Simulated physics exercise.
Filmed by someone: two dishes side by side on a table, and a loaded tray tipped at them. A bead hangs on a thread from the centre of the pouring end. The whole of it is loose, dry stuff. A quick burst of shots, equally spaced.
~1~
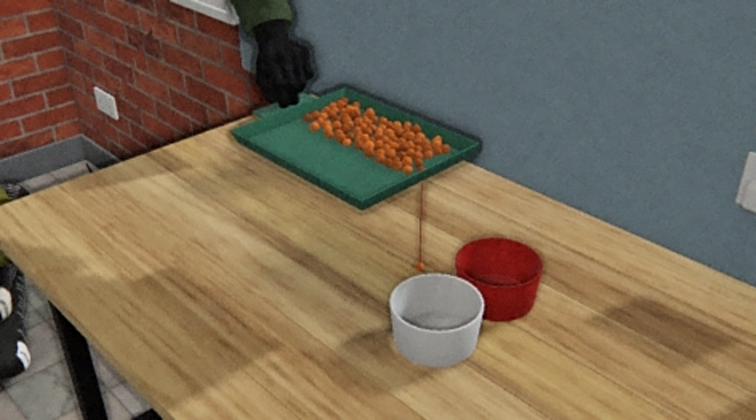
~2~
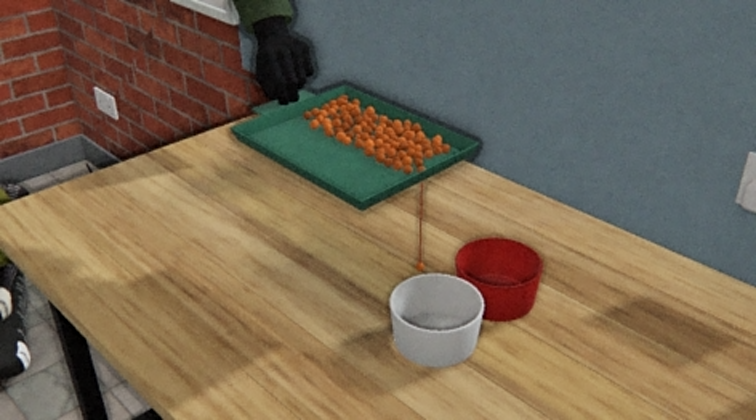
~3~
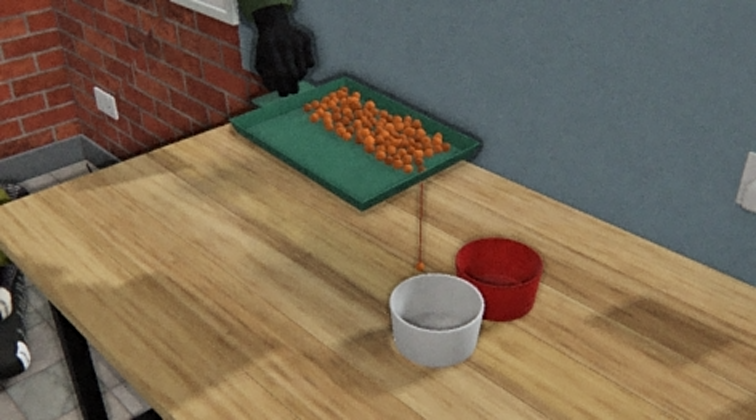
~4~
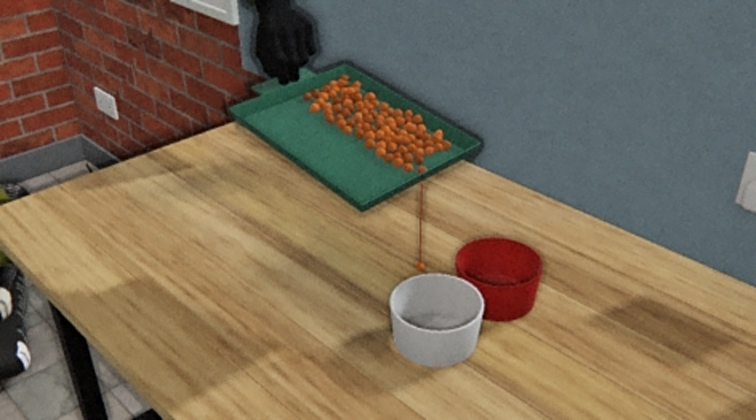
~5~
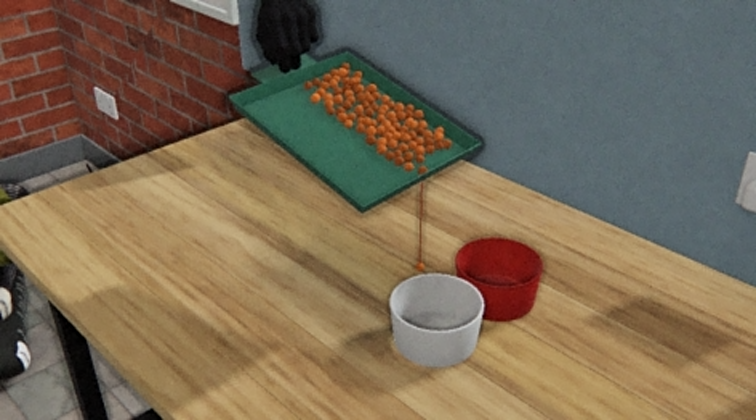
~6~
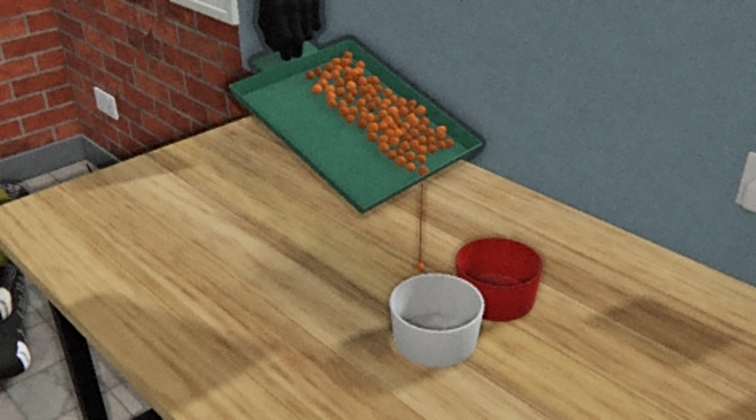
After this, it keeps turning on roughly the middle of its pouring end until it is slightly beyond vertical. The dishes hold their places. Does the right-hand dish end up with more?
No, the left-hand dish does.
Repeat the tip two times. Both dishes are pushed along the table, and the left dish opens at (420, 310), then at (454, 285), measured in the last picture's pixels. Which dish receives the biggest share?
The first time the left-side one comes out ahead, then the left-side one the second time.
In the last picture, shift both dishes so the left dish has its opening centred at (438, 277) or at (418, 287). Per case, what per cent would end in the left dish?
The first try yields 30% and the second yields 40%.
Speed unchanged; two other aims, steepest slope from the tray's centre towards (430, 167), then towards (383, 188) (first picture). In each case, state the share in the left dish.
10 %, give or take, and then 40 %.
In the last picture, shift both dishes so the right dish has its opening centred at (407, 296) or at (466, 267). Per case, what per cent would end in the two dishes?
In order: 60 percent, then 80 percent.
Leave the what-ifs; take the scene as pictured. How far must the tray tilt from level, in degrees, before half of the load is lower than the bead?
The angle is around 100°.
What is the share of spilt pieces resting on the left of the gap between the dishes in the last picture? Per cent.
That's roughly 80 per cent of the pieces.
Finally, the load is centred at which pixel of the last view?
Near (441, 336).
Just after the last frame, tray tipped steeply; almost all on the tray; just a few in the air.
A moment on, tray tipped right over; roughly a third on the tray; roughly a quarter in the left dish; about a tenth in the right dish; about a tenth outside both; roughly a quarter in the air.
Further on, tray tipped past a quarter turn; roughly two thirds in the left dish; about a tenth in the right dish; roughly a quarter outside both.
When it is over, tray tipped past a quarter turn; roughly two thirds in the left dish; about a tenth in the right dish; roughly a quarter outside both.
